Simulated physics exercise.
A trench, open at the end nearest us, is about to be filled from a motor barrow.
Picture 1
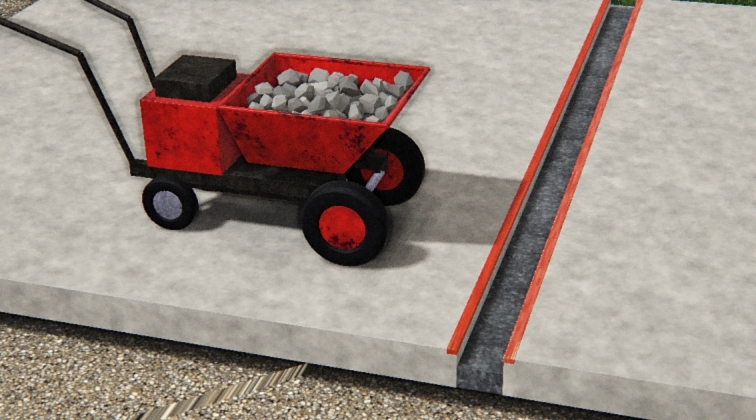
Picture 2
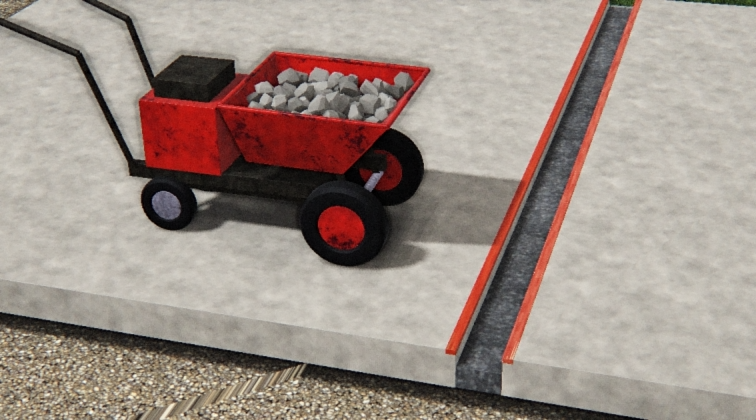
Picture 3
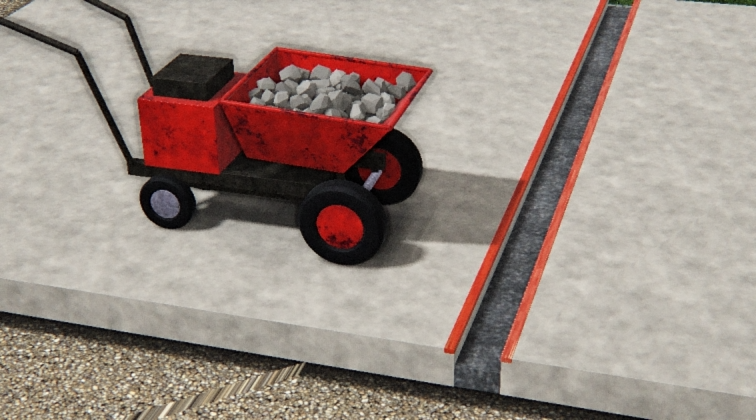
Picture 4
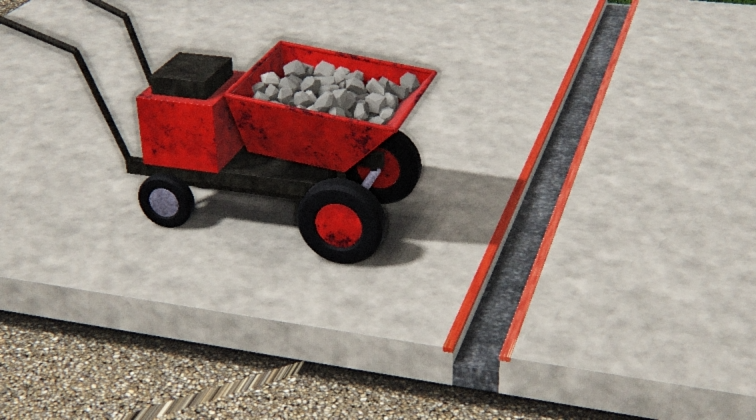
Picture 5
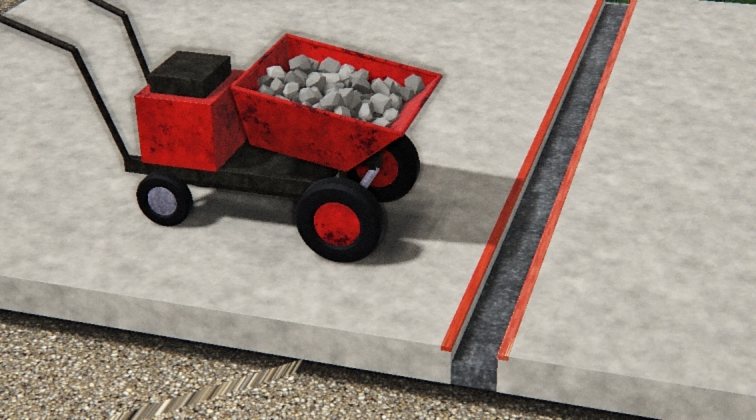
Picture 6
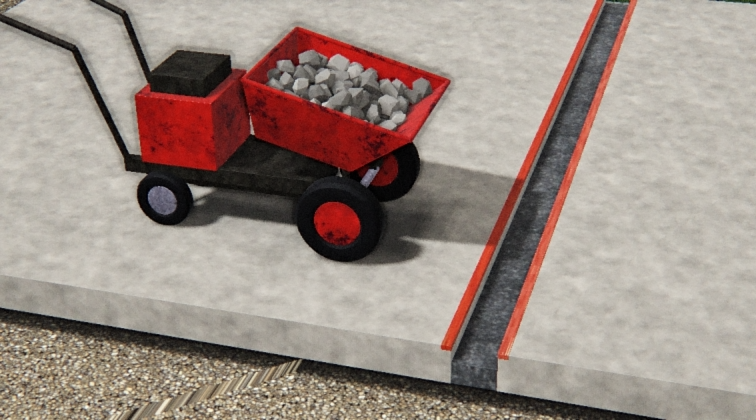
In the video, a red motor barrow loaded with broken grey stones stands on a pale slab beside a narrow, red-edged trench, and its skip, level at first, gradually tilts a little toward the right while the wheels stay put.
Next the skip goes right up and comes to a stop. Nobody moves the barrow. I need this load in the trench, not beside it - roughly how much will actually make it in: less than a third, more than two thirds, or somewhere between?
Inside: A third to two thirds.
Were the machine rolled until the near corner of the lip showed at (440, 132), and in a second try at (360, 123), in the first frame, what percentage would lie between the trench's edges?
First spot: Roughly 10 percent; second spot: Roughly 40 percent.
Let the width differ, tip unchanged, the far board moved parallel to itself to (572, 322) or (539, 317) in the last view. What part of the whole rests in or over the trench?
First one: 70 per cent; second one: 60 per cent.
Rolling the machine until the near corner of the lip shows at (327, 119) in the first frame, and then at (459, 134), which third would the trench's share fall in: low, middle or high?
Less than a third, then under a third.
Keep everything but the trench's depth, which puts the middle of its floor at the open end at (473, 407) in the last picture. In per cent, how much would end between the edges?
Estimate: Approx. 80 in a hundred.
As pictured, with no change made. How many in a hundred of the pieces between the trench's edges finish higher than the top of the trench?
Roughly 55 %.
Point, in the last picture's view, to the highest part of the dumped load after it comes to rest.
Estimated top, final frame: Near (512, 223).
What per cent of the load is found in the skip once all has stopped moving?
I'd put it at about 35 per cent.
Soon after the last picture, skip tipped steeply; all in the skip.
A little later, skip tipped right over; most in the skip; a small part short of the trench; about a quarter in or heaped over the trench; a stray few beyond it; a stray few falling.
Later still, skip tipped right over; about a third in the skip; a small part short of the trench; about half in or heaped over the trench; a small part beyond it.
At rest, skip tipped right over; about a third in the skip; a small part short of the trench; about half in or heaped over the trench; a small part beyond it.
